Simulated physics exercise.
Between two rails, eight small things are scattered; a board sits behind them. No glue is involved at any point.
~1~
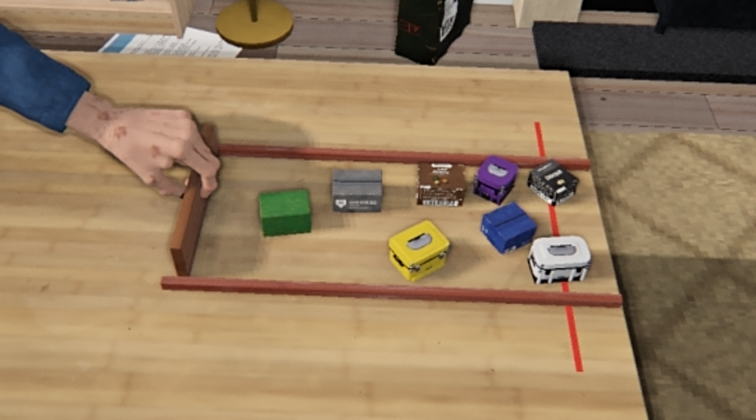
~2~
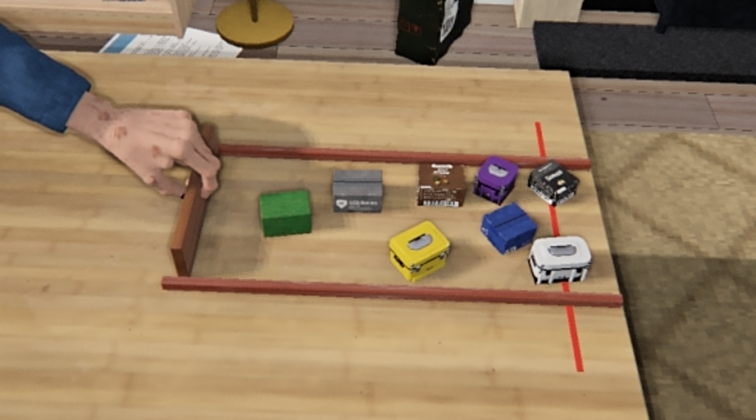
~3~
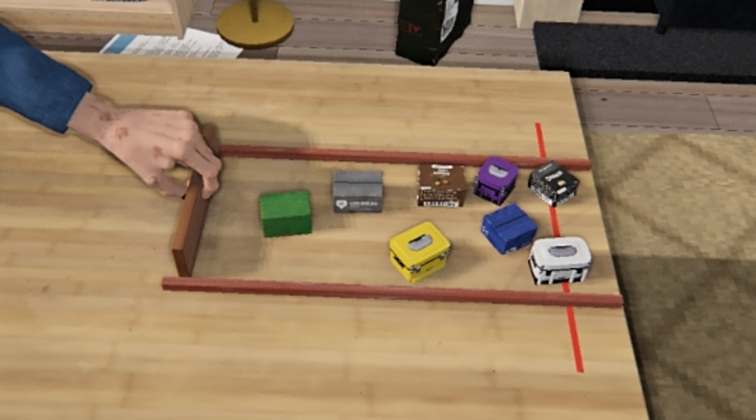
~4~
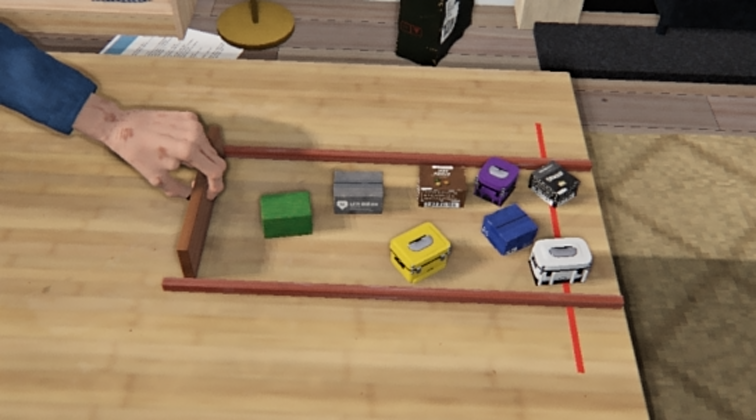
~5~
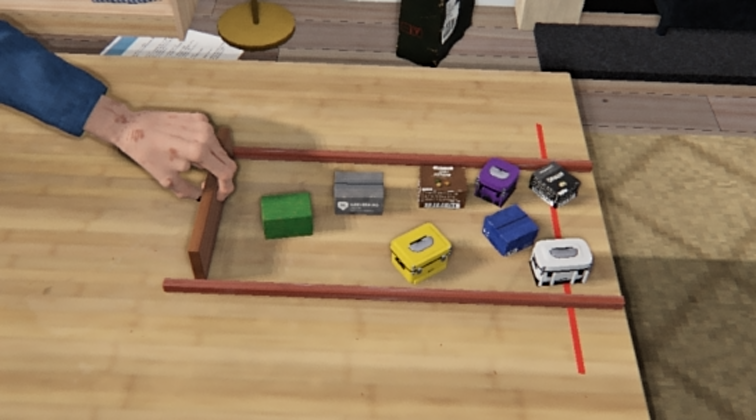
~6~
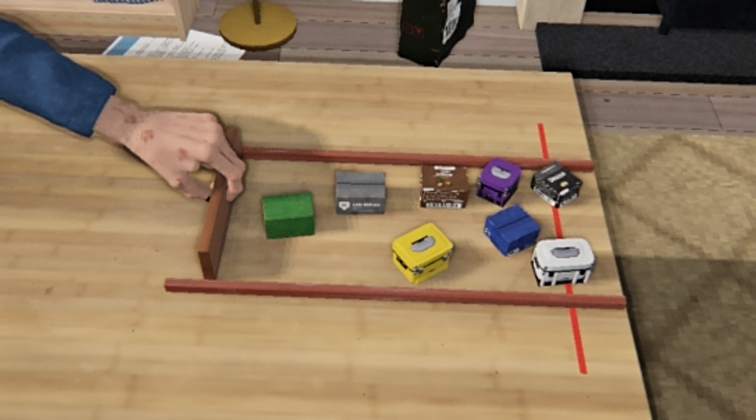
A hand slides a wooden board slightly right between two rails behind eight small, still boxes.
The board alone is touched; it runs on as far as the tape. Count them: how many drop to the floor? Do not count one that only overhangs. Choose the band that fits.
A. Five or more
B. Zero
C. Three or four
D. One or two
Option A: Five or more.
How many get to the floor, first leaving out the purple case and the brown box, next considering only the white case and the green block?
Counts - first: 2; second: 3.
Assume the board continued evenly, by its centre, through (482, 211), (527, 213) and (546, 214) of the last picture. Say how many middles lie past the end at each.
Going through the three positions, you'd get 1, 2 and 5.
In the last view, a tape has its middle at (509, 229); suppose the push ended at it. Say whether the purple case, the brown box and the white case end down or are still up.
Result - the purple case is gone, the brown box is safe, the white case is safe.
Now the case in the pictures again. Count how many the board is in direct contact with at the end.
I count 3 of them.
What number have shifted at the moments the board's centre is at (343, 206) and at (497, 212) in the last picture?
At first I count 2, and then 8.
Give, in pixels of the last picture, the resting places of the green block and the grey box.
About (587, 230), and about (581, 203).
Soon after, none off yet; black box at rest near (556, 185); white case at rest near (562, 262); blue box at rest near (512, 230).
Then, none off yet; black box moved about its own width near (587, 185); white case at rest near (562, 262); blue box moving near (524, 232).
By the end, the number that fall off is five or more; fallen, brown box, purple case, blue box, white case and black box.
